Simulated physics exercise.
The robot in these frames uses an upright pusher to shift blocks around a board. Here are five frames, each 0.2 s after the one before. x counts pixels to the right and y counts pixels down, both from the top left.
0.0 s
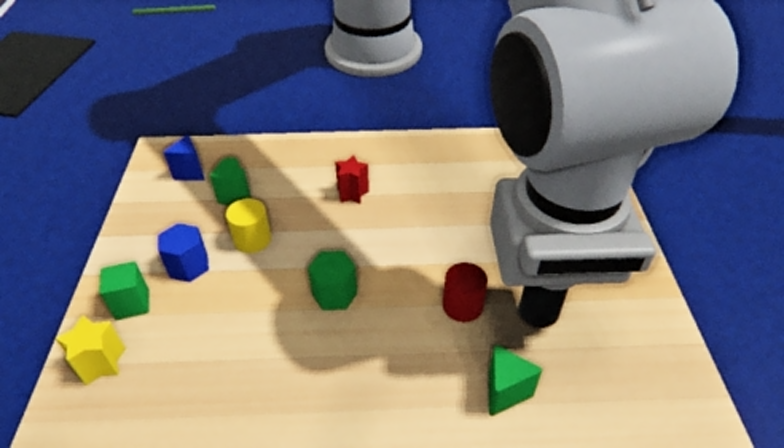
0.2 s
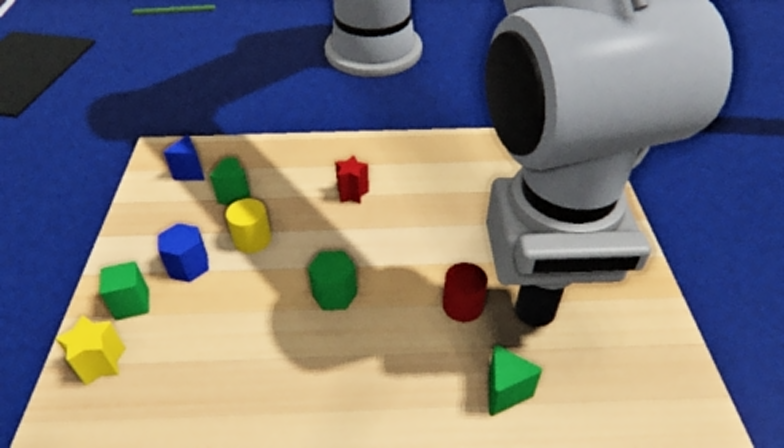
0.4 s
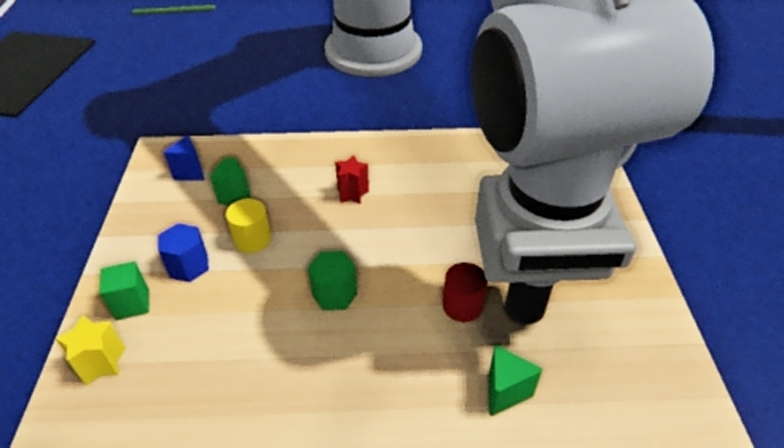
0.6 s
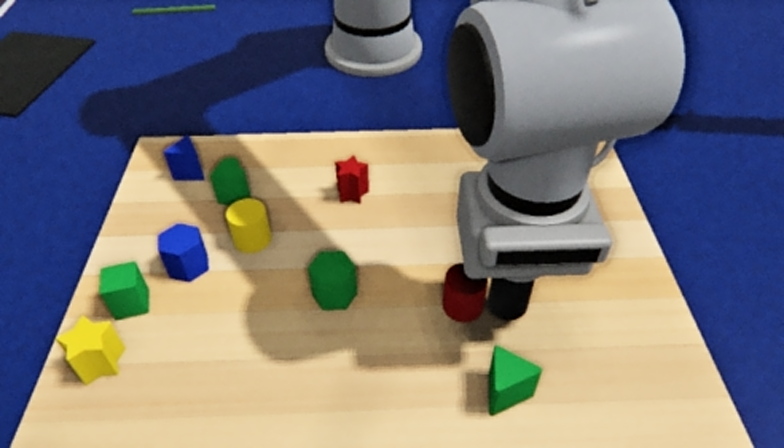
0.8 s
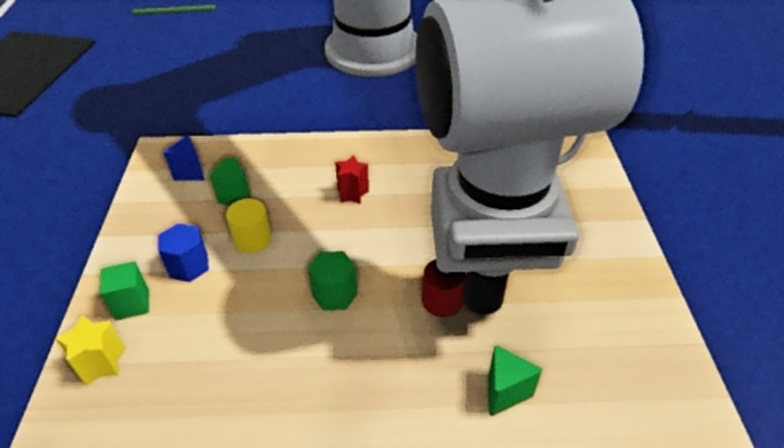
The video shows a gray robot arm with a black pusher moving left across a wooden board of red, green, blue and yellow blocks, then nudging the red cylinder slightly left while the other blocks stay still.
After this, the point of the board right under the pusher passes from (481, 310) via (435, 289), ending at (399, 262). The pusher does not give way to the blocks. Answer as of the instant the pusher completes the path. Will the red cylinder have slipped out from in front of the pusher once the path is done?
The answer is yes.
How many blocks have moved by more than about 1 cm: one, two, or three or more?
I'd put the number at one.
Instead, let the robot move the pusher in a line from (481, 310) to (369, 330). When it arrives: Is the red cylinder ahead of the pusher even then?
Final answer: No.
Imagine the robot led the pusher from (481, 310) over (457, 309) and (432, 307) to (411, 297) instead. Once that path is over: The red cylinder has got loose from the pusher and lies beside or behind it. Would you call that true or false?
False
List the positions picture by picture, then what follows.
In the first picture, pusher tip at (539, 312); block tops, green hexagonal block at (331, 266); red cylinder at (467, 278); green triangular piece at (512, 368).
In the second picture, pusher at (535, 311); blocks unchanged.
In the third picture, pusher at (525, 308); blocks unchanged.
In the fourth picture, pusher at (507, 304); blocks unchanged.
In the fifth picture, pusher at (483, 299); green hexagonal block at (331, 266); red cylinder at (445, 273); green triangular piece at (512, 368).
On the path given first. One third of the way, pusher at (450, 286); red cylinder at (410, 264).
Two thirds of the way, pusher at (421, 270); red cylinder at (382, 257).
At the end, pusher at (399, 251); green hexagonal block at (329, 268); red cylinder at (366, 251); green triangular piece in place.
